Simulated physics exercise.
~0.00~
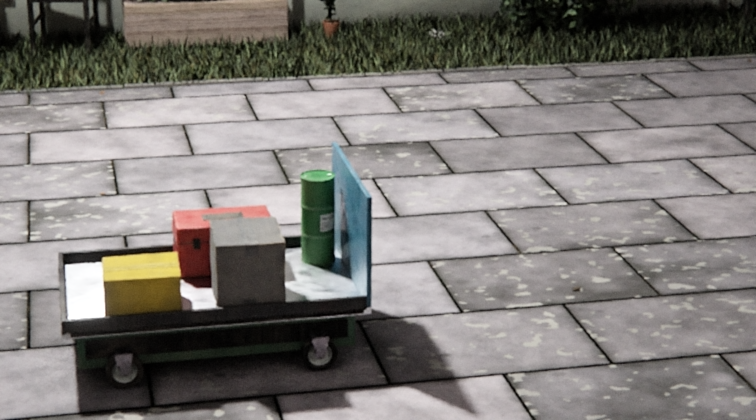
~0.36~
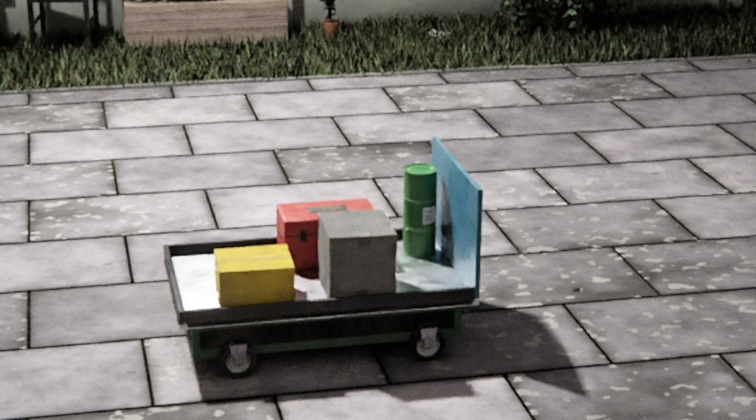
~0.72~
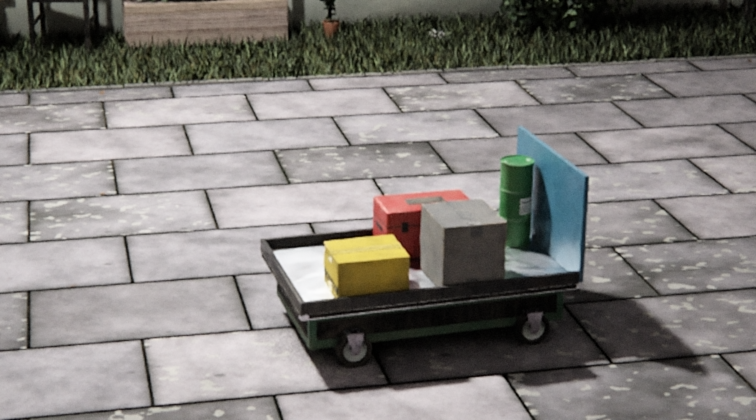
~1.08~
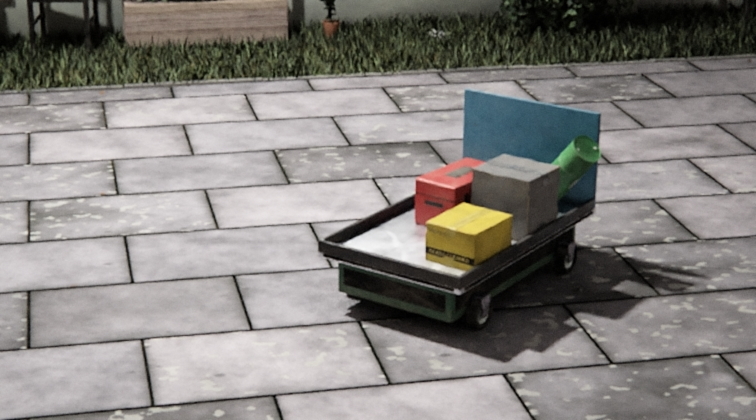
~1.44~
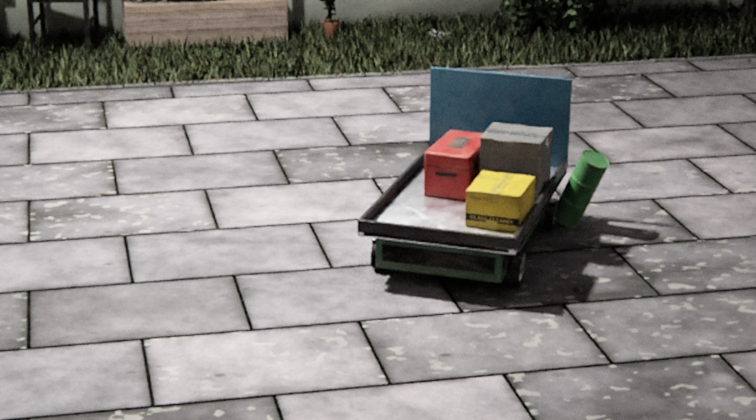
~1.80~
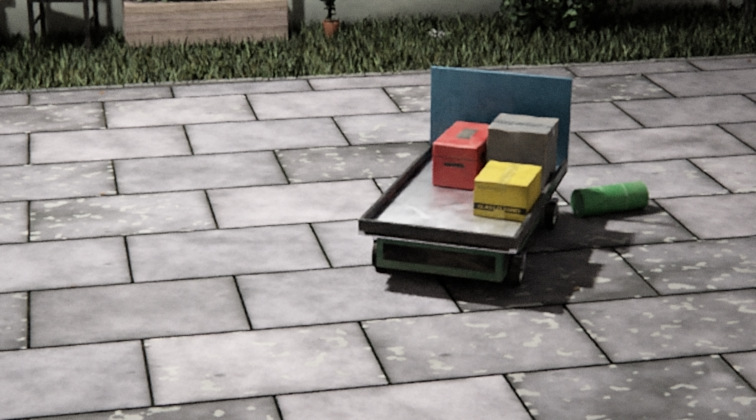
The footage shows a flat cart carrying yellow and grey boxes, a red toolbox and a green canister rolling right across paving, then curving away toward the grass. The canister tips off the deck and ends lying on the ground, while the other items shift but stay aboard the stopped cart.
